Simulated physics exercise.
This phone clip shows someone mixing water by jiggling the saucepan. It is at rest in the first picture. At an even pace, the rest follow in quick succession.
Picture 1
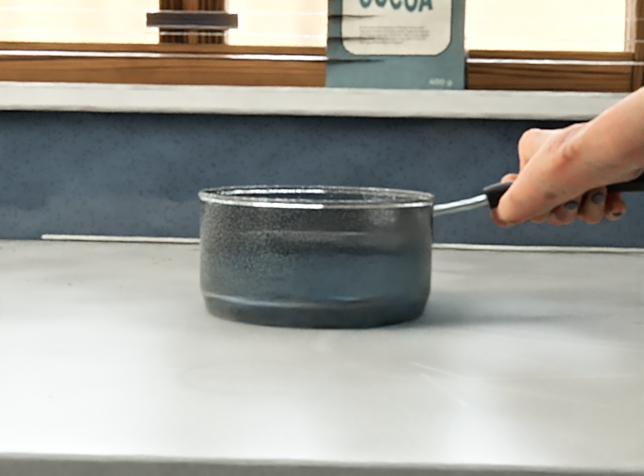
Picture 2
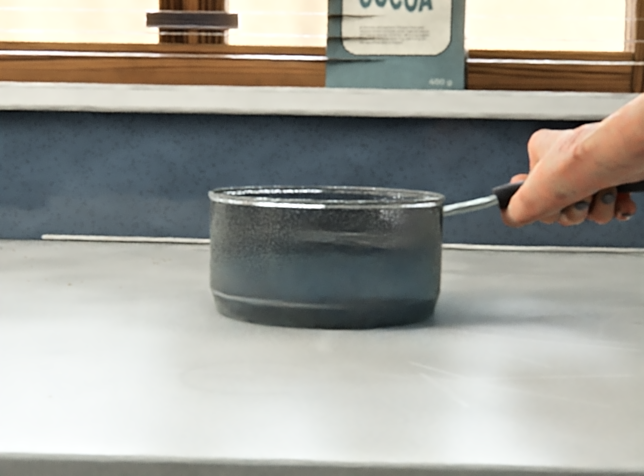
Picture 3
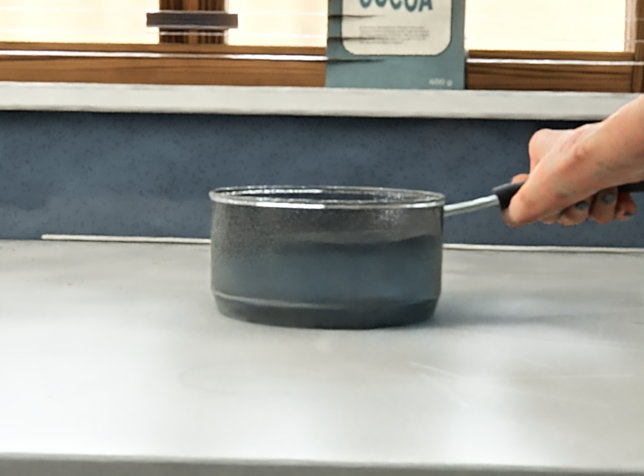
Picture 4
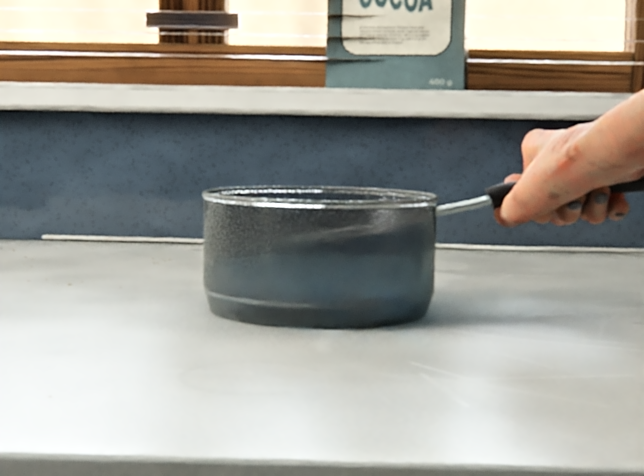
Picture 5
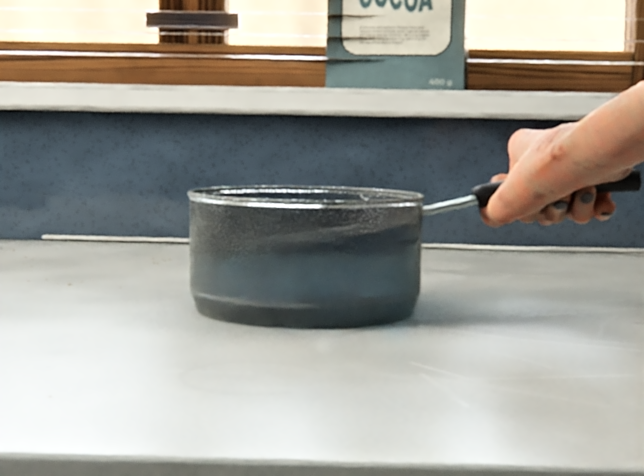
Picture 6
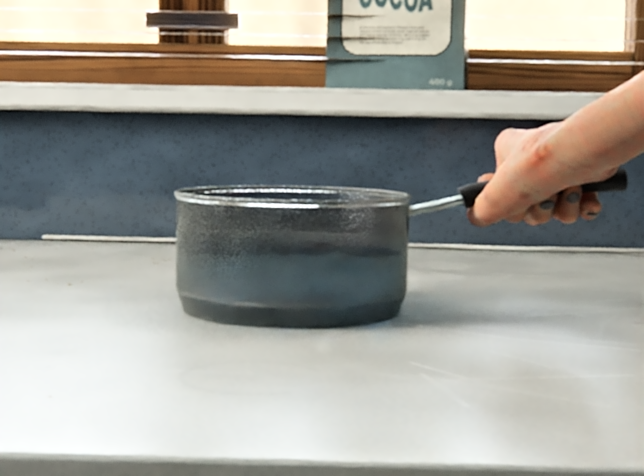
On a pale kitchen counter below a windowsill with a cocoa packet, a hand grips the black handle of a dark, speckled saucepan, which is at rest. The hand slides the pan slightly to the right, where it briefly stays almost still, then draws it back left, past where it began.
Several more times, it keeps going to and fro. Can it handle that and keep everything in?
No, some gets out.
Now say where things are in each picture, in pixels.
The first frame shows saucepan (316, 249) about two thirds full; at rest.
The second frame shows saucepan about two thirds full, surface at (326, 235); surface about level.
The third frame shows saucepan (326, 249) about two thirds full; surface a little higher on the right.
The fourth frame shows saucepan about two thirds full, surface at (319, 235); surface clearly higher on the right.
The fifth frame shows saucepan (306, 249) about two thirds full; surface clearly higher on the right.
The sixth frame shows saucepan about two thirds full, surface at (292, 234); surface about level.
Soon after, the highest wave so far goes over the rim.
In the end, the highest wave so far goes over the rim; some is on the top.
